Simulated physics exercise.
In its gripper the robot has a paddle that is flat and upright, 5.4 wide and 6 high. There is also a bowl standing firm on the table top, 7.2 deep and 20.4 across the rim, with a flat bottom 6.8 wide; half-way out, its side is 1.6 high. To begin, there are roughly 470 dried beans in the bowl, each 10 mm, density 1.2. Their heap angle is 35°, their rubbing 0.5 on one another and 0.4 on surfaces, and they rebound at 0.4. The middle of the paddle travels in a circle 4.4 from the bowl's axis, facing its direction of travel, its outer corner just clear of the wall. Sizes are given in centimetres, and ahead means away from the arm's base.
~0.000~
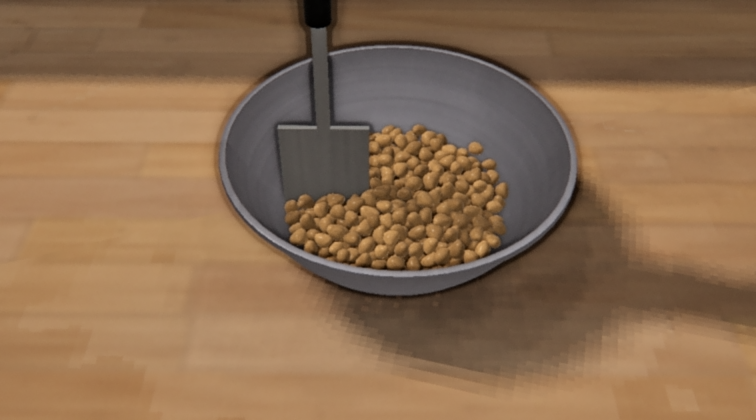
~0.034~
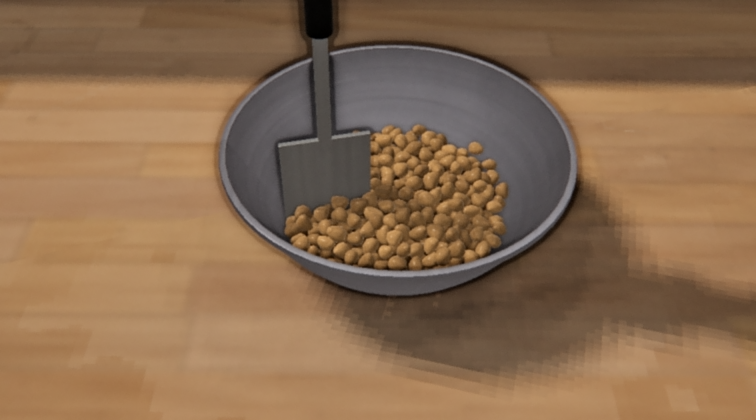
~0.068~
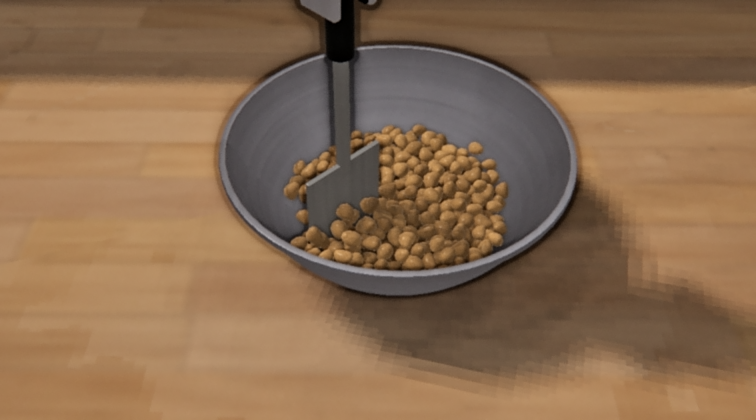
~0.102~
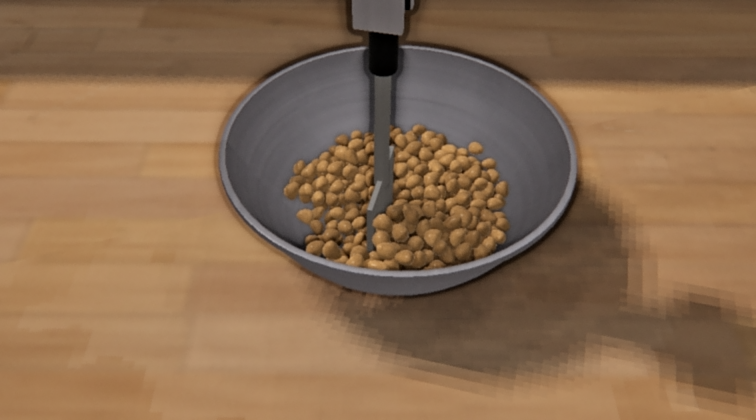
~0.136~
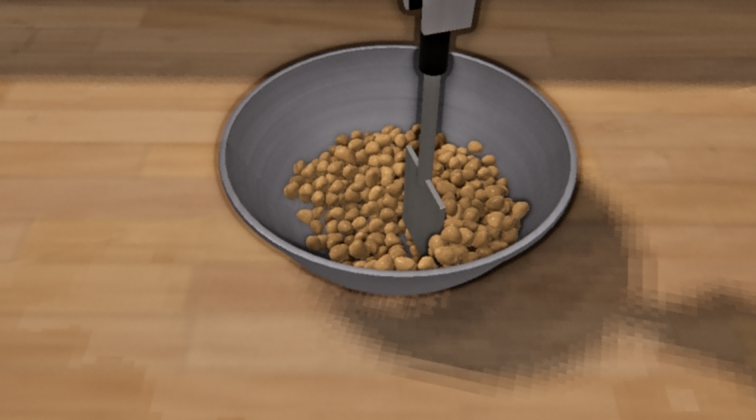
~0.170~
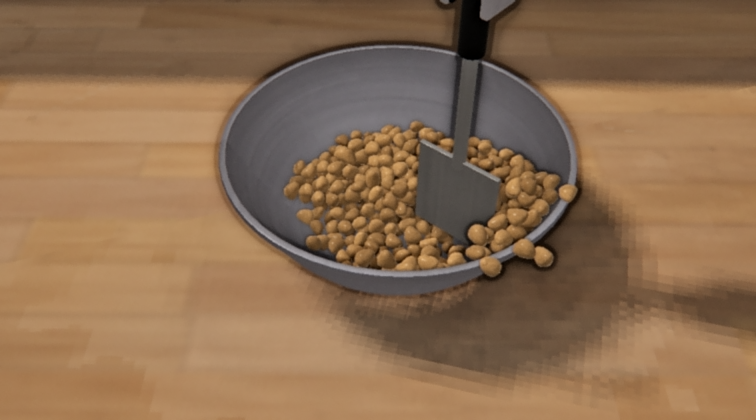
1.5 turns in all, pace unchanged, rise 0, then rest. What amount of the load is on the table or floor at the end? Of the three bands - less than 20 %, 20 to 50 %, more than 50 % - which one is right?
The right band is 20 to 50 %.
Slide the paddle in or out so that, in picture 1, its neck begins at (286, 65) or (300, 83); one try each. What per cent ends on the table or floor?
Close to 0 and 0 in a hundred.
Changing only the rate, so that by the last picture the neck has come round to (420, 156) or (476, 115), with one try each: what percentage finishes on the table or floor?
Roughly 10 per cent on the first try and 35 per cent on the second.
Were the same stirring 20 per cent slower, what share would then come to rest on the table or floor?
In that case it comes to around 15 percent.
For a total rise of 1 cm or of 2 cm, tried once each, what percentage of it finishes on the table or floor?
Roughly 15 percent, then roughly 10 percent.
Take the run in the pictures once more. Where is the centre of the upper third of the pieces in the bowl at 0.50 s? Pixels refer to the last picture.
Estimated centre: (389, 249).
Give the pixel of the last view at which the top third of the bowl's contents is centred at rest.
Roughly at pixel (445, 157).
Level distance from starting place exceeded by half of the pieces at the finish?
Roughly 11 cm, measured level.
After 0.33 s, 293° round, highest piece 11 above the table; 431 in the bowl, 11 on the table or floor, 32 in flight or on the tool.
After 0.50 s, 85° round, highest piece 10 above the table; 375 in the bowl, 68 on the table or floor, 31 in flight or on the tool.
After 0.78 s, 180° round, highest piece 6 above the table; 353 in the bowl, 120 on the table or floor, 1 in flight or on the tool.
After 1.48 s, 180° round, highest piece 6 above the table; 353 in the bowl, 121 on the table or floor.
In the end, 353 in the bowl, 121 on the table or floor. That is 26 % on the table or floor.
